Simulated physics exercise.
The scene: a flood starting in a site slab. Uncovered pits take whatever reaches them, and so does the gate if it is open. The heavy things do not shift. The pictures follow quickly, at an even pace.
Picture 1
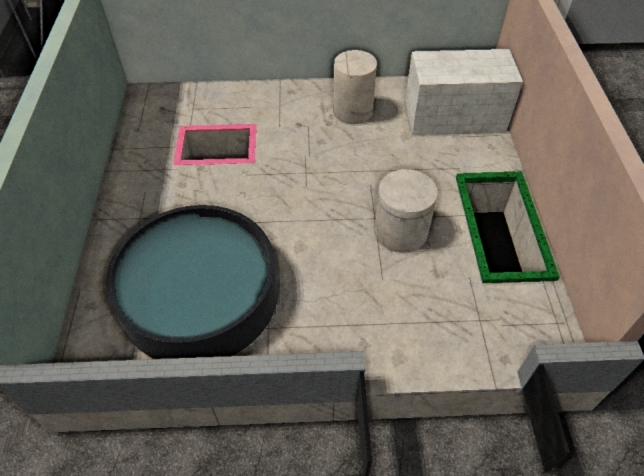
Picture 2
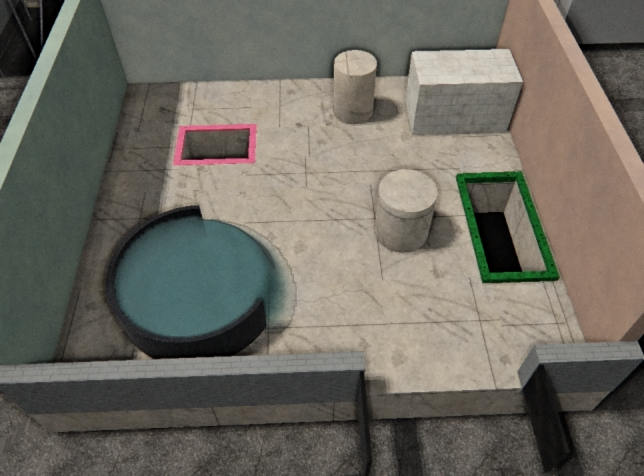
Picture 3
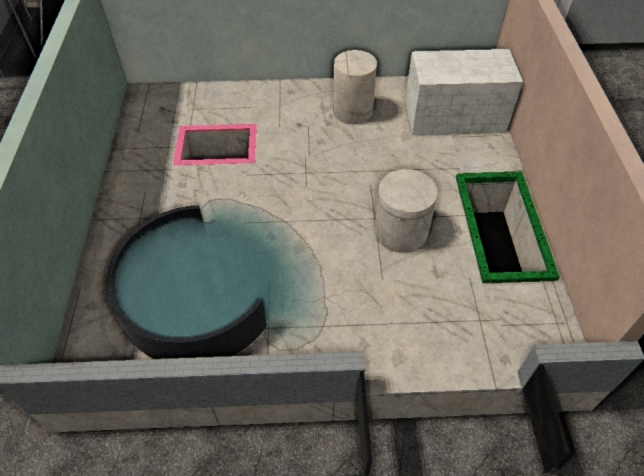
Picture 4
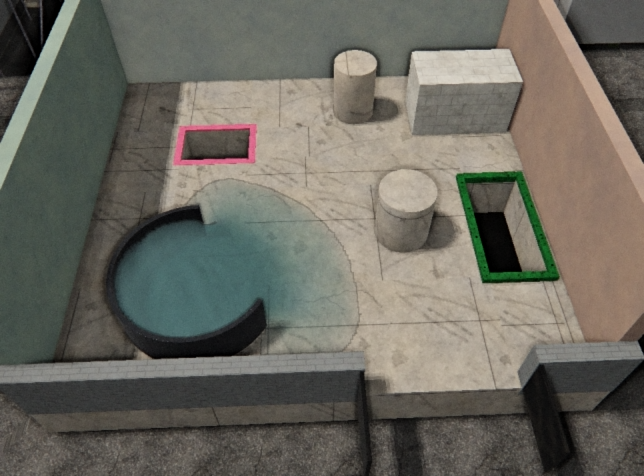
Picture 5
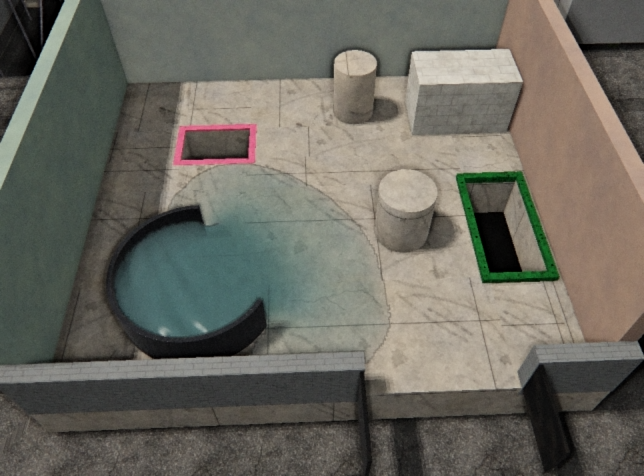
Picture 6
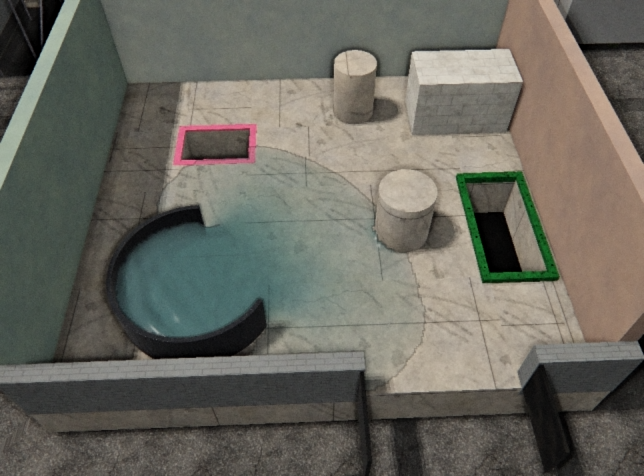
In this clip, a round dark-walled pool of blue water sits still on a walled slab until a gap opens in its right side, and water pours out, spreading across the floor to the pink-framed opening and the nearer cylinder.
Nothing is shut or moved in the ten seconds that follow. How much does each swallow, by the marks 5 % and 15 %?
One by one: The gate takes above 15 %; the pink pit takes from 5 to 15 %; the green pit takes from 5 to 15 %.
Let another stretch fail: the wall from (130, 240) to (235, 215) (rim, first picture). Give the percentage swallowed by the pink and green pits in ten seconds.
Per cent: Pink 40, green 0.
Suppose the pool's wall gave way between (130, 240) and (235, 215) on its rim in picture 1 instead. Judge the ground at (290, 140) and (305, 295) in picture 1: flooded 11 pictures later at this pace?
In that order: Wet, no water.
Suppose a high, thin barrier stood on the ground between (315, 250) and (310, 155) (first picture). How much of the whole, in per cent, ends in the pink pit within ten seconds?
In per cent: Pink 20.
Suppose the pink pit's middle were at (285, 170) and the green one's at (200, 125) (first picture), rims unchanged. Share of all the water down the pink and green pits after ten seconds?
Roughly, in per cent: Pink 25, green 0.
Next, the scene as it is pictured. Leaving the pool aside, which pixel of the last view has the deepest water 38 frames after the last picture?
Around (492, 95).
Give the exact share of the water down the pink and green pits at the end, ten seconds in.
About 10 and 6 per cent.
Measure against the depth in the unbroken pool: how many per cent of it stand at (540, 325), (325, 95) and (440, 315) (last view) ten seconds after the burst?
In turn 8, 6 and 6 in a hundred.
A moment on, water covers 50 % of the floor; the gate 1 %, the pink pit 2 %, the green pit 0 %.
Next, water covers 55 % of the floor; the gate 2 %, the pink pit 3 %, the green pit 1 %.
Then, water covers 60 % of the floor; the gate 3 %, the pink pit 3 %, the green pit 2 %.
Later, water covers 70 % of the floor; the gate 9 %, the pink pit 5 %, the green pit 6 %.
In the end, water covers 90 % of the floor; the gate 17 %, the pink pit 10 %, the green pit 7 %.
